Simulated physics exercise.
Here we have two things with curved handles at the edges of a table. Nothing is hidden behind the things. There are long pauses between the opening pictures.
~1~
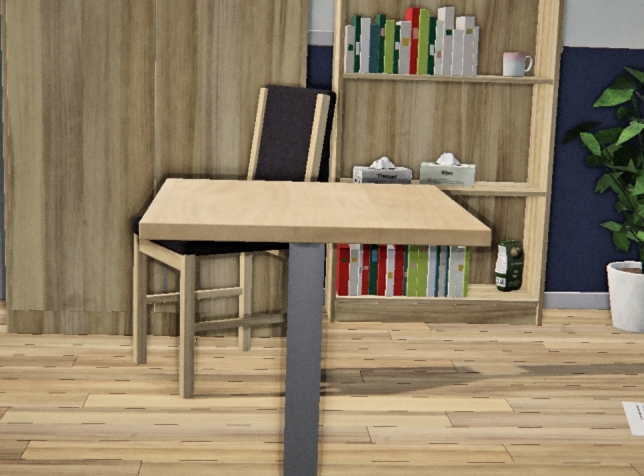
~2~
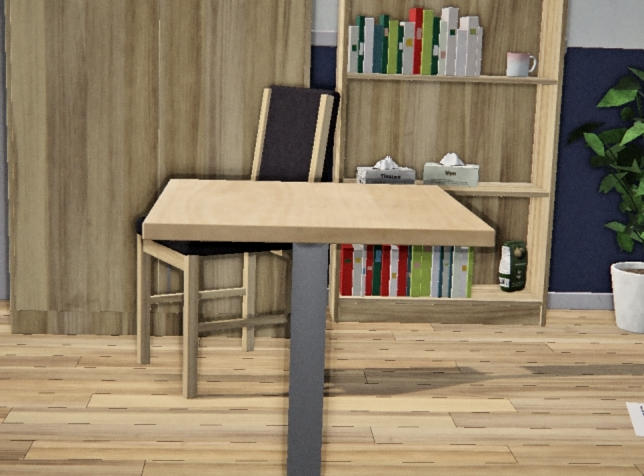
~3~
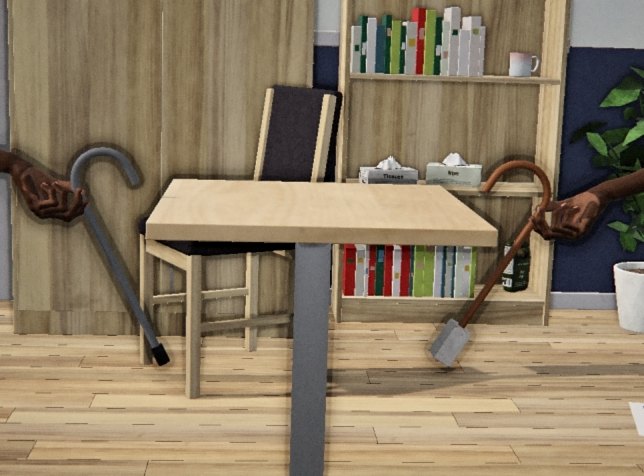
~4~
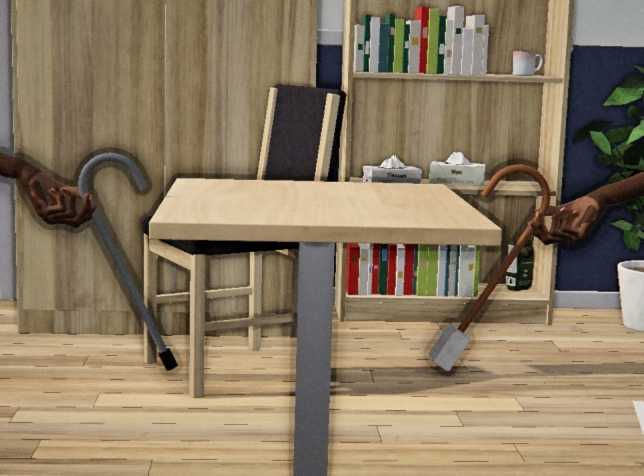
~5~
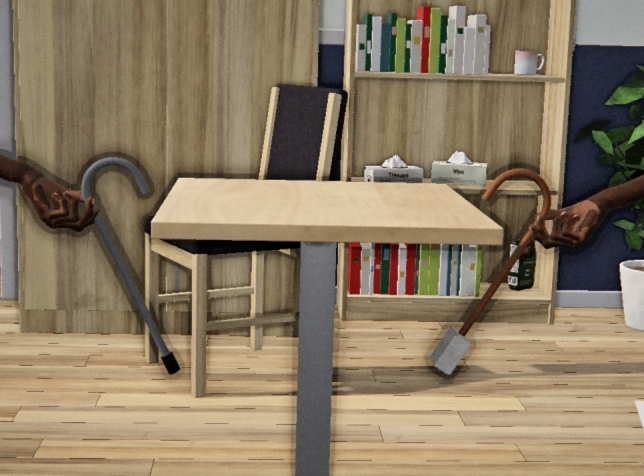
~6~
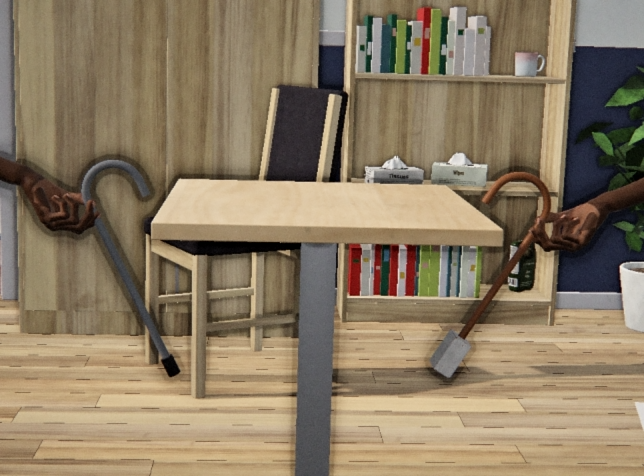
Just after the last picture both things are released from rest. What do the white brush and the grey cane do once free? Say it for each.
In the end the white brush falls to the floor and the grey cane falls to the floor.
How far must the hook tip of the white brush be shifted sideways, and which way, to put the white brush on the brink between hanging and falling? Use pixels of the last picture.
Roughly 16 pixels left.
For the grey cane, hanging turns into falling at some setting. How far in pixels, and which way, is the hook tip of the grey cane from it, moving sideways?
Some 20 pixels, right.
Then, 0.28 s after the last picture, white brush falling near (470, 404); grey cane falling near (149, 403).
Then, 0.46 s after the last picture, white brush falling; grey cane falling near (104, 468).
At rest, the white brush slips off; the grey cane slips off.
